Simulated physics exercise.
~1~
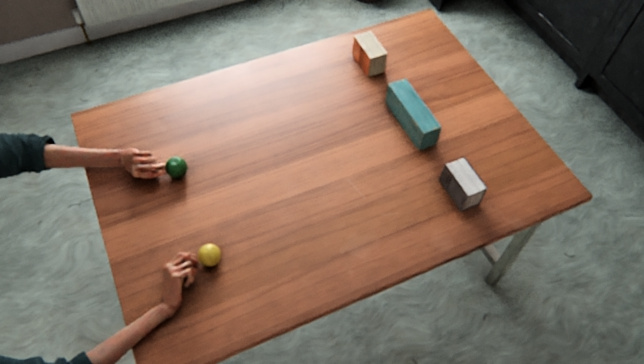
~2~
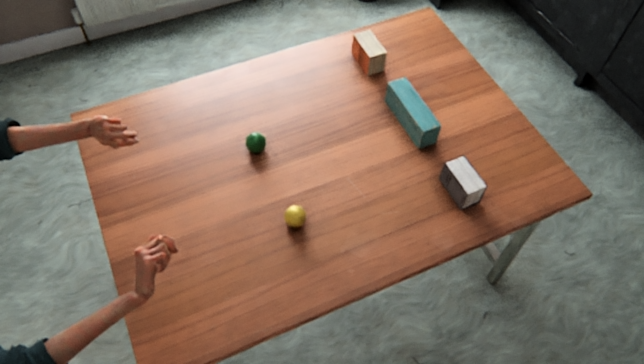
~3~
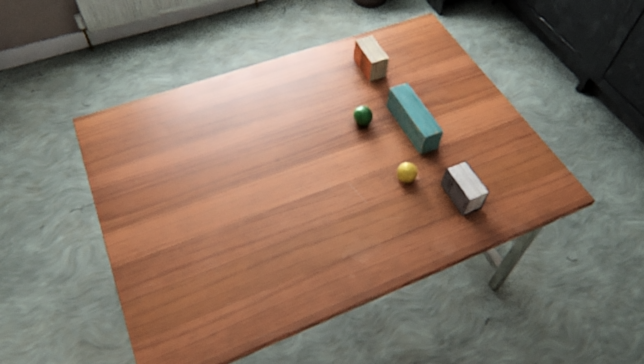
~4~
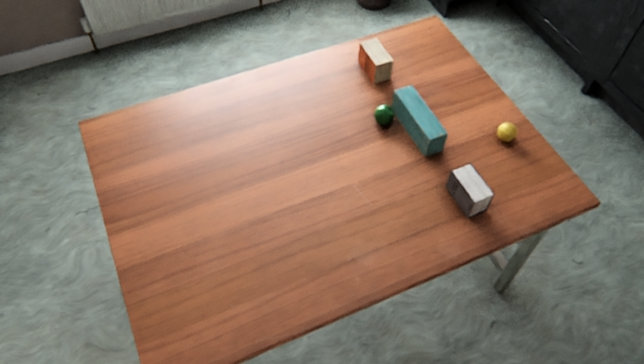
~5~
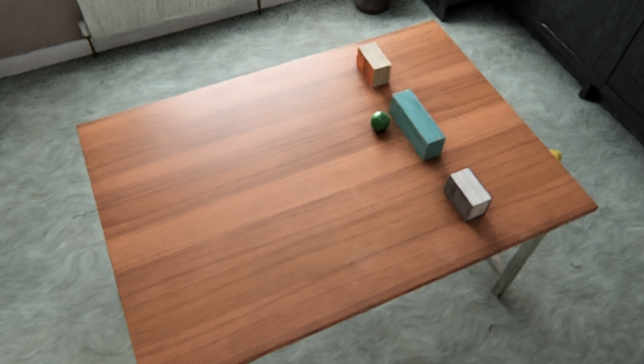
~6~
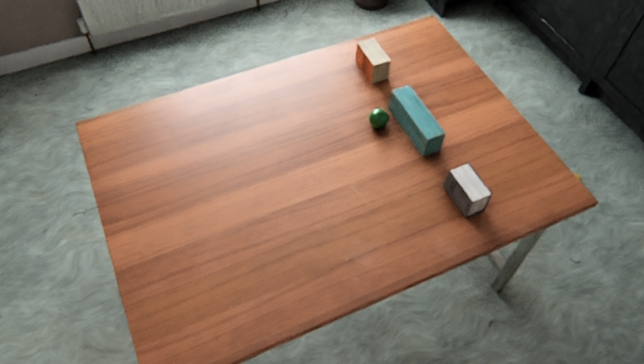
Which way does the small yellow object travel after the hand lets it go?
It rolls to the right across the table, passing between the turquoise and grey blocks and on over the edge.
